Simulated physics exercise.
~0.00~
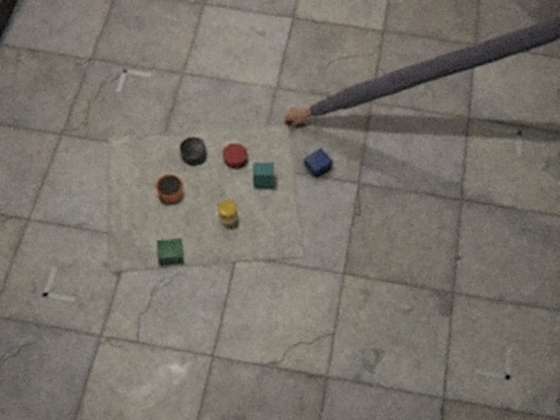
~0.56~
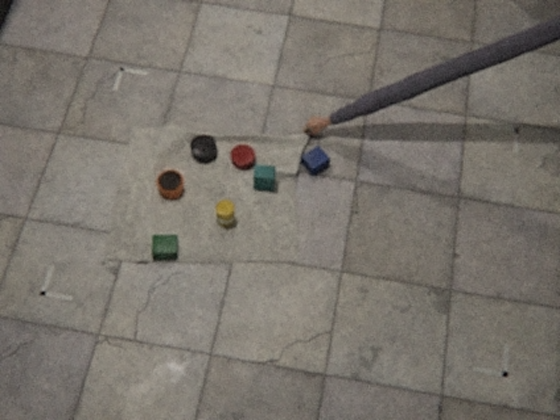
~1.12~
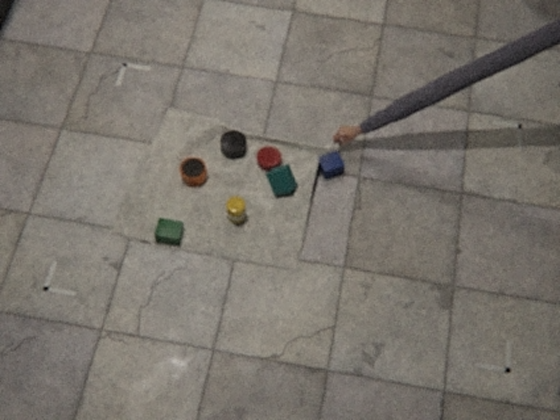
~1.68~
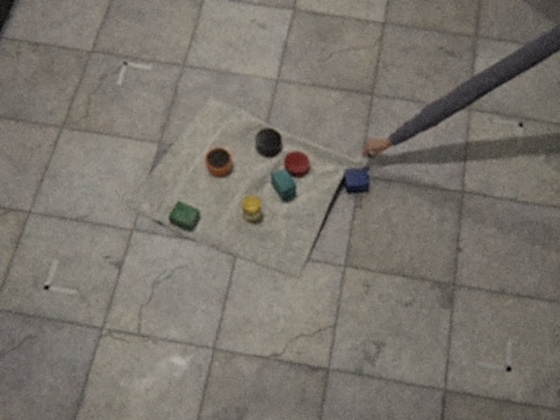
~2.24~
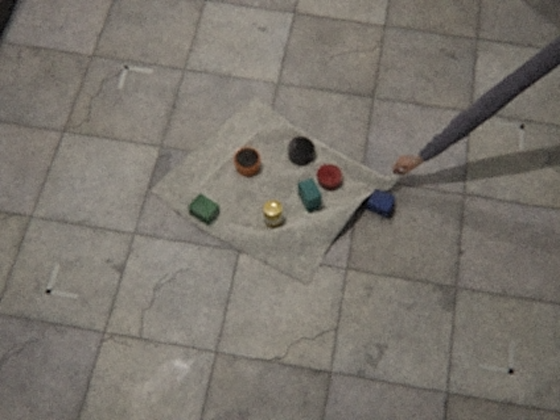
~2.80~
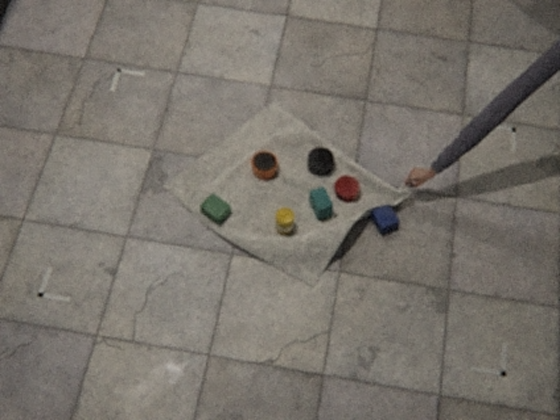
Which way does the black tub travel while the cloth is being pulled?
The black tub moves to the right, carried along on the cloth.
